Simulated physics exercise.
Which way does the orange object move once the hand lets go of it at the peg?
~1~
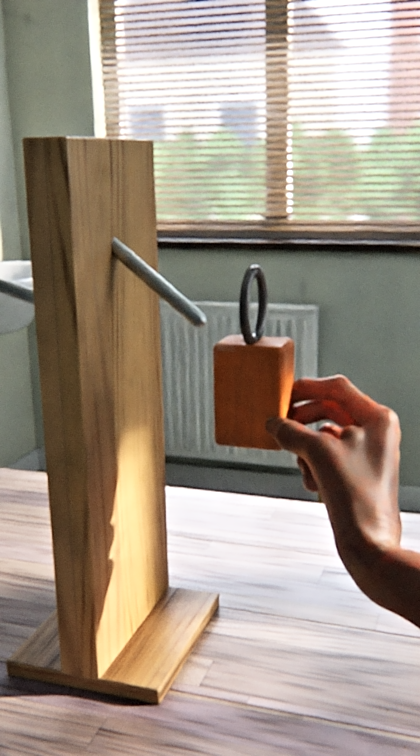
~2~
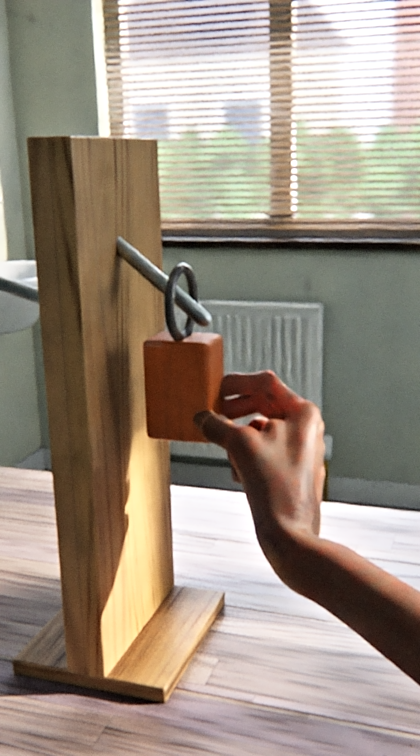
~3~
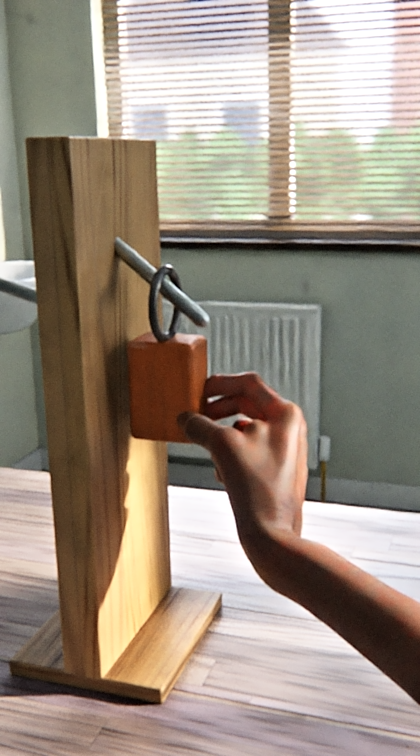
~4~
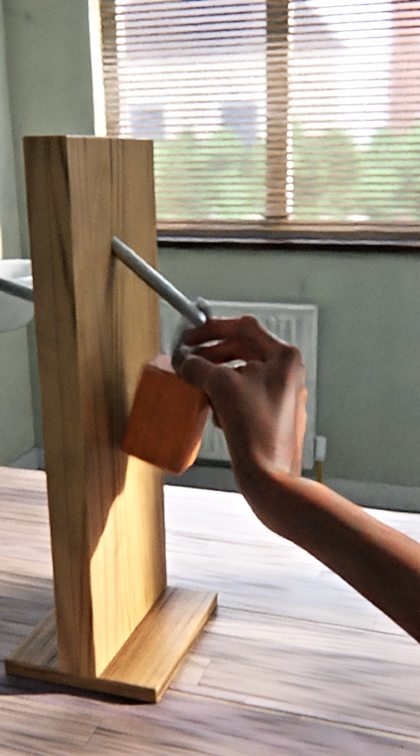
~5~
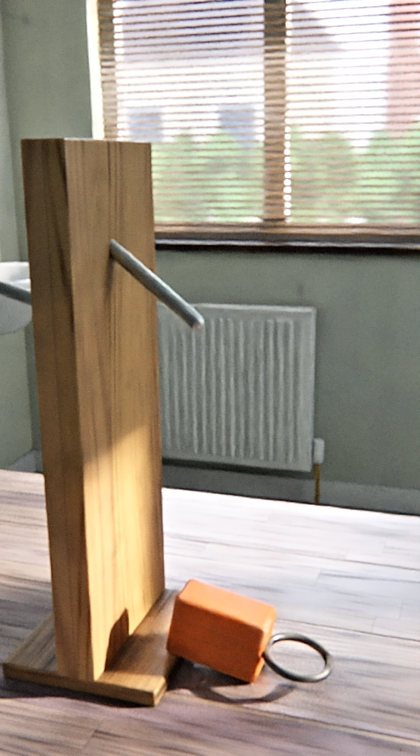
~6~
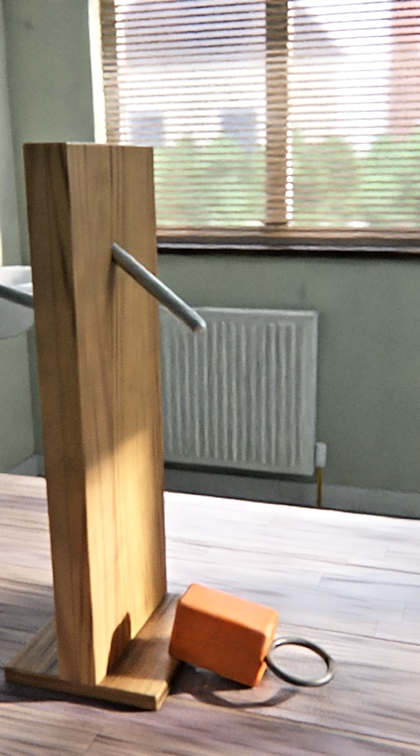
It moves down, dropping from the peg and coming to rest by the base of the wooden stand.
